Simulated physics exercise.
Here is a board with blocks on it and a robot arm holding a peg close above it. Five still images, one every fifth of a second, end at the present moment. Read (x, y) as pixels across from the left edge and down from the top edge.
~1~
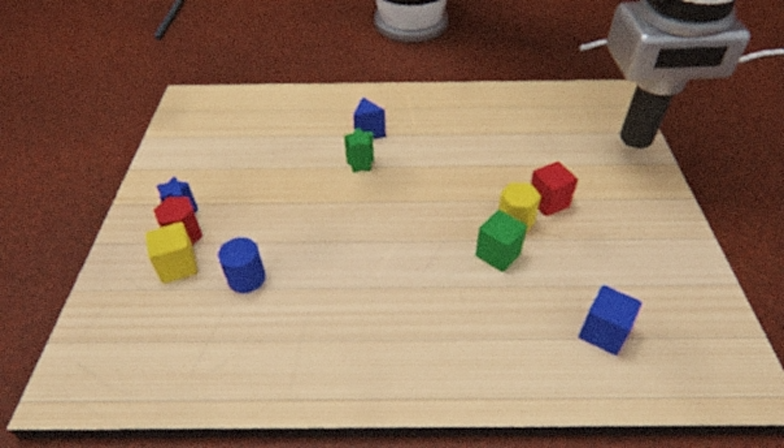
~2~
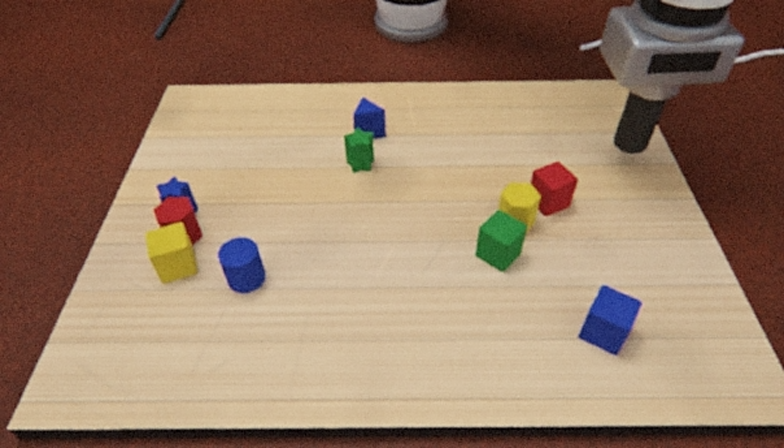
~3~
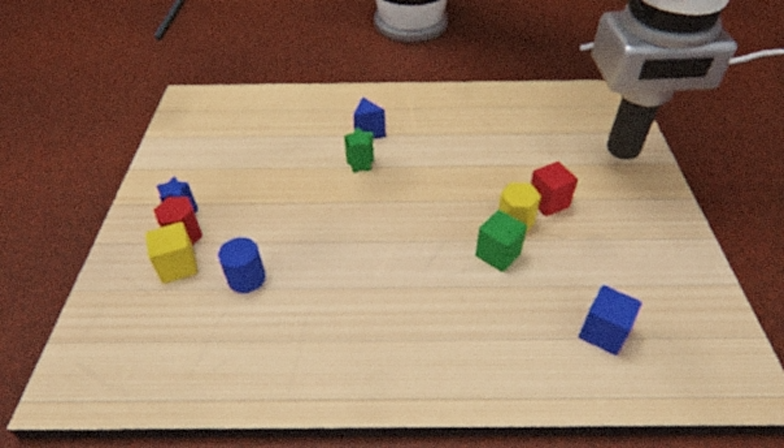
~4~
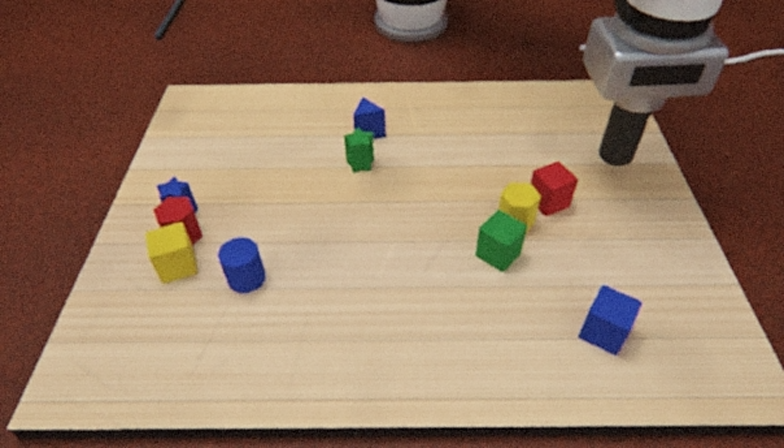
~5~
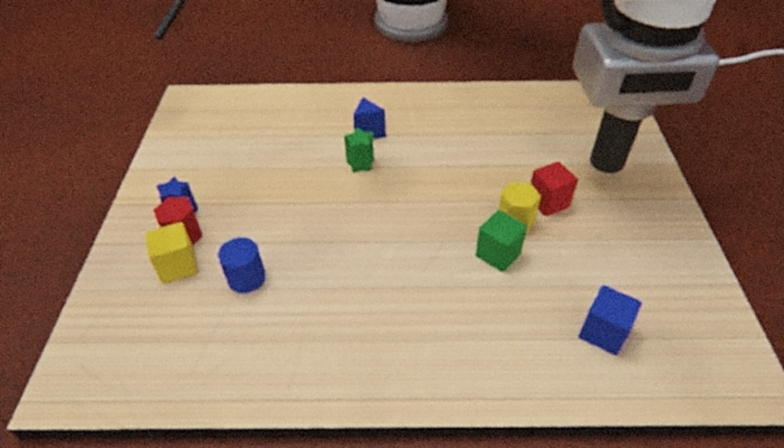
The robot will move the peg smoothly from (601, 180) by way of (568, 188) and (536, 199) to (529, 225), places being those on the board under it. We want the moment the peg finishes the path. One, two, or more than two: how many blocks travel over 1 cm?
By the end, three or more blocks will have moved.
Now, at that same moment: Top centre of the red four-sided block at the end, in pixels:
Its top middle is near (506, 210).
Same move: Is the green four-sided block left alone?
No - that is not the case.
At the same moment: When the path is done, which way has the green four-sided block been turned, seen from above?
Viewed from overhead, the green four-sided block winds up turned anticlockwise.
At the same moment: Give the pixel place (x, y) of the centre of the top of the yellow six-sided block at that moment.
The answer is (473, 219).
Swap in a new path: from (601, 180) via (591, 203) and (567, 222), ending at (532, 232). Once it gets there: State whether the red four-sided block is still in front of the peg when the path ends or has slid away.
Beside or behind, I predict.
The first path, step by step. One third of the way, peg (572, 172); red four-sided block (553, 176).
Two thirds of the way, peg (539, 182); green four-sided block (497, 235), turned 15° anticlockwise; yellow six-sided block (500, 206), turned 20° anticlockwise; red four-sided block (520, 188), turned 15° anticlockwise.
At the end, peg (533, 208); green four-sided block (487, 247), turned 55° anticlockwise; yellow six-sided block (473, 219); red four-sided block (506, 210).
